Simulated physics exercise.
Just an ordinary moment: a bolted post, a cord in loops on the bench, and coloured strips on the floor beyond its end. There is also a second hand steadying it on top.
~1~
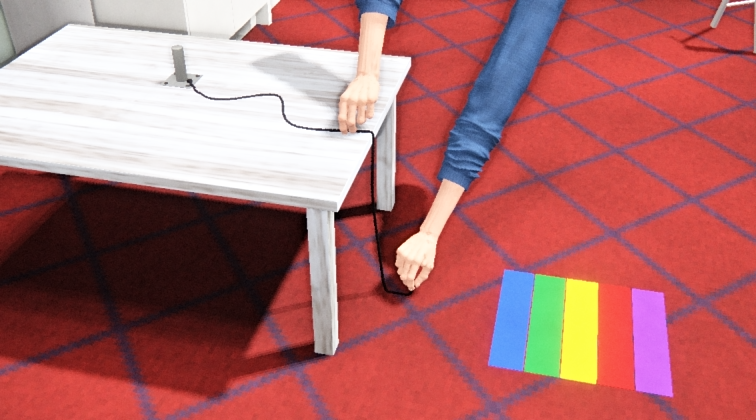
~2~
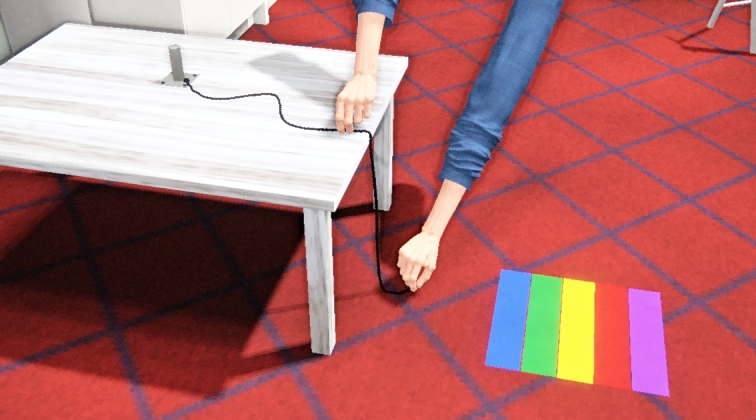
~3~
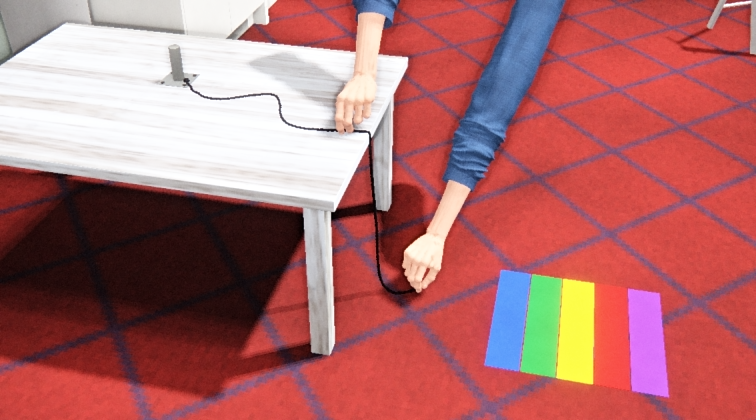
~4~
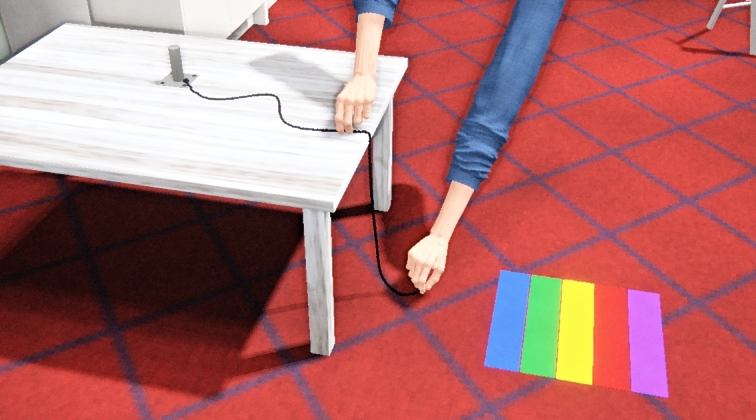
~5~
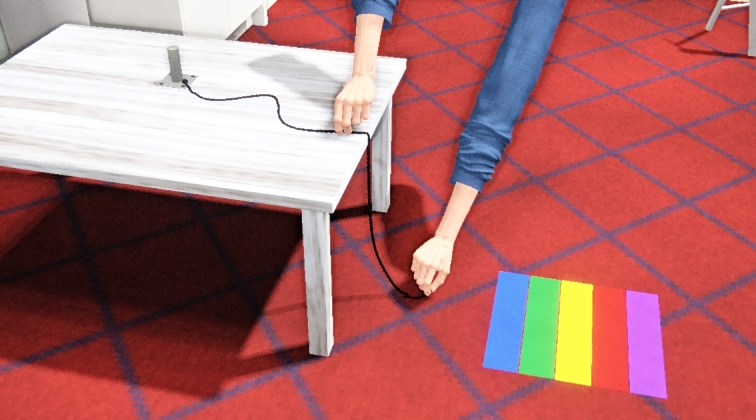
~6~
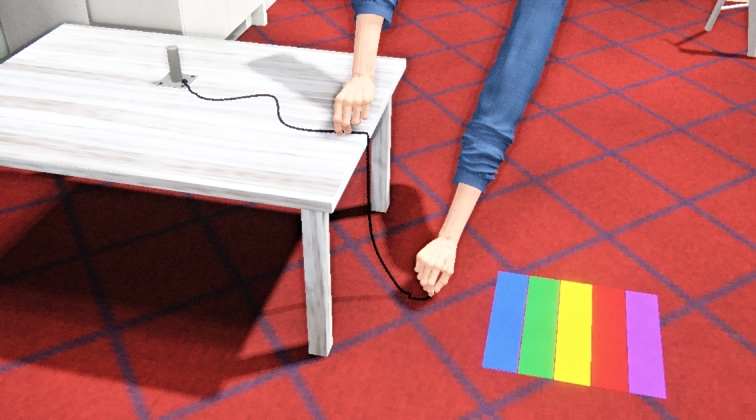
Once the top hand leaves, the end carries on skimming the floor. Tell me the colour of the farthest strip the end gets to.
The farthest it gets is yellow.
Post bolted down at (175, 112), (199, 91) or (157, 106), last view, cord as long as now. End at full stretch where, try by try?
In order, it comes out close to (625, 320), (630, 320) and (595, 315).
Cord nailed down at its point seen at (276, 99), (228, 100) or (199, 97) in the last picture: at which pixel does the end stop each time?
First try around (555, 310), second around (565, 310), third around (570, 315).
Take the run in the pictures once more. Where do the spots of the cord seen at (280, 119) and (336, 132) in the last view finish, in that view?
Roughly at (327, 116), and the other roughly at (384, 142).
Early on, end near (518, 305); over blue.
Midway, end near (558, 311); over green.
At the end of the slack, end near (582, 315); over yellow. It gets as far as the yellow strip.
